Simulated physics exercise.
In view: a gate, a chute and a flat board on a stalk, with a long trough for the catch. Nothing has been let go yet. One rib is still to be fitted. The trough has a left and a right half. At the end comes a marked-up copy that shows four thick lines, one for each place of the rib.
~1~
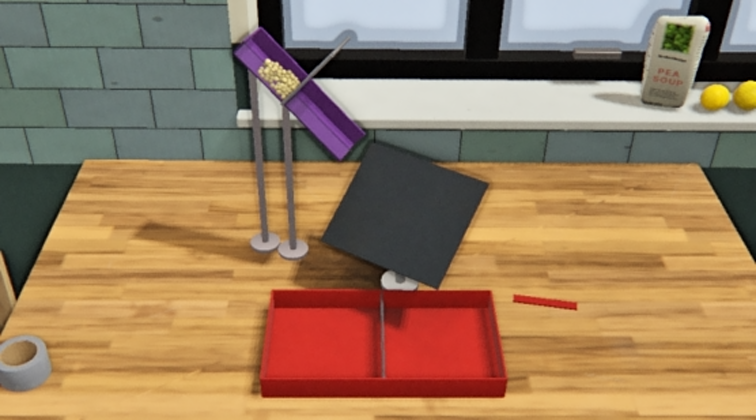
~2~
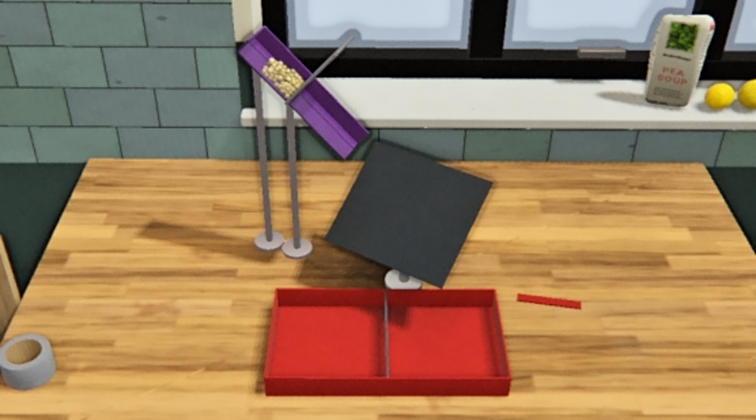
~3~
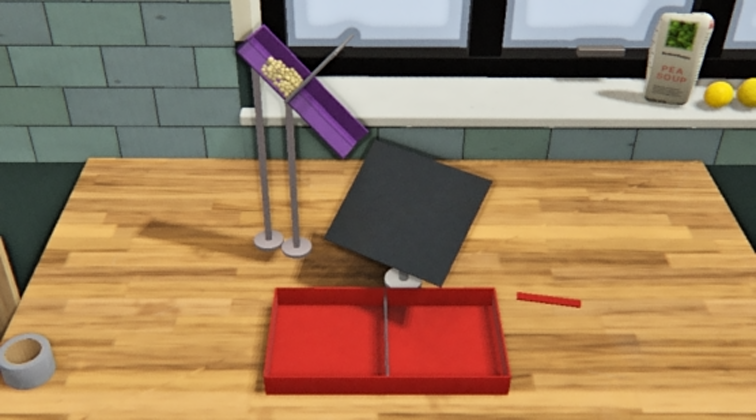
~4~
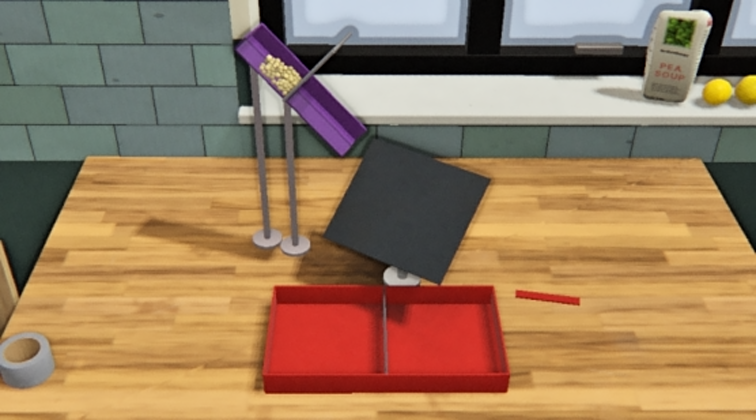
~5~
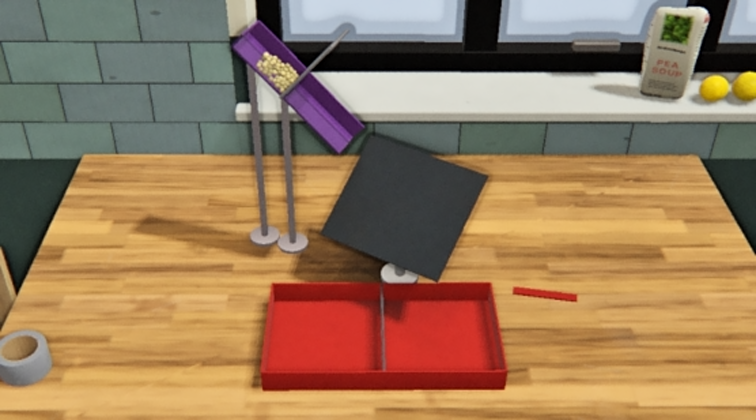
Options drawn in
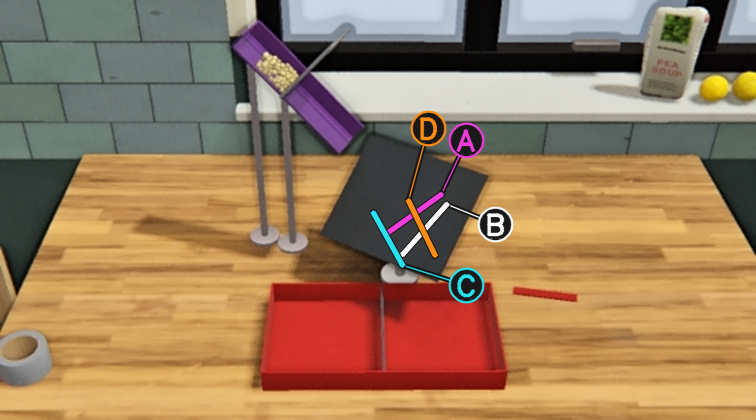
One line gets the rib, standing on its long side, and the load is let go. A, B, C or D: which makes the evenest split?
Choose D.
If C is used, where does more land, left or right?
The right half.
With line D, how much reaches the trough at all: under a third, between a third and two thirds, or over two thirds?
Line D gives over two thirds.
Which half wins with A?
The left half.
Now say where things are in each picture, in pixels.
In the first frame, load behind the gate at (284, 80), soya beans; lip of the chute at (347, 153), sloping fairly steeply.
In the second frame, middle of the board at (407, 211), tilted fairly steeply; middle of its low edge at (380, 263); of its high edge at (432, 161).
In the third frame, front corners of the trough at (264, 377) and (510, 377); front end of its middle wall at (388, 377).
In the fourth frame, middle of the load at (286, 77); lip at (349, 149).
In the fifth frame, middle of the load at (283, 74); lip at (346, 146).
On the marked copy, line A from (441, 194) to (387, 233); line B from (446, 204) to (402, 254); line C from (373, 212) to (402, 265); line D from (408, 200) to (435, 255).
With A, of what is caught, nearly all in the left half, a small part in the right.
With B, of what is caught, most in the left half, a small part in the right.
With C, of what is caught, a small part in the left half, nearly all in the right.
With D, of what is caught, about half in the left half, about half in the right.
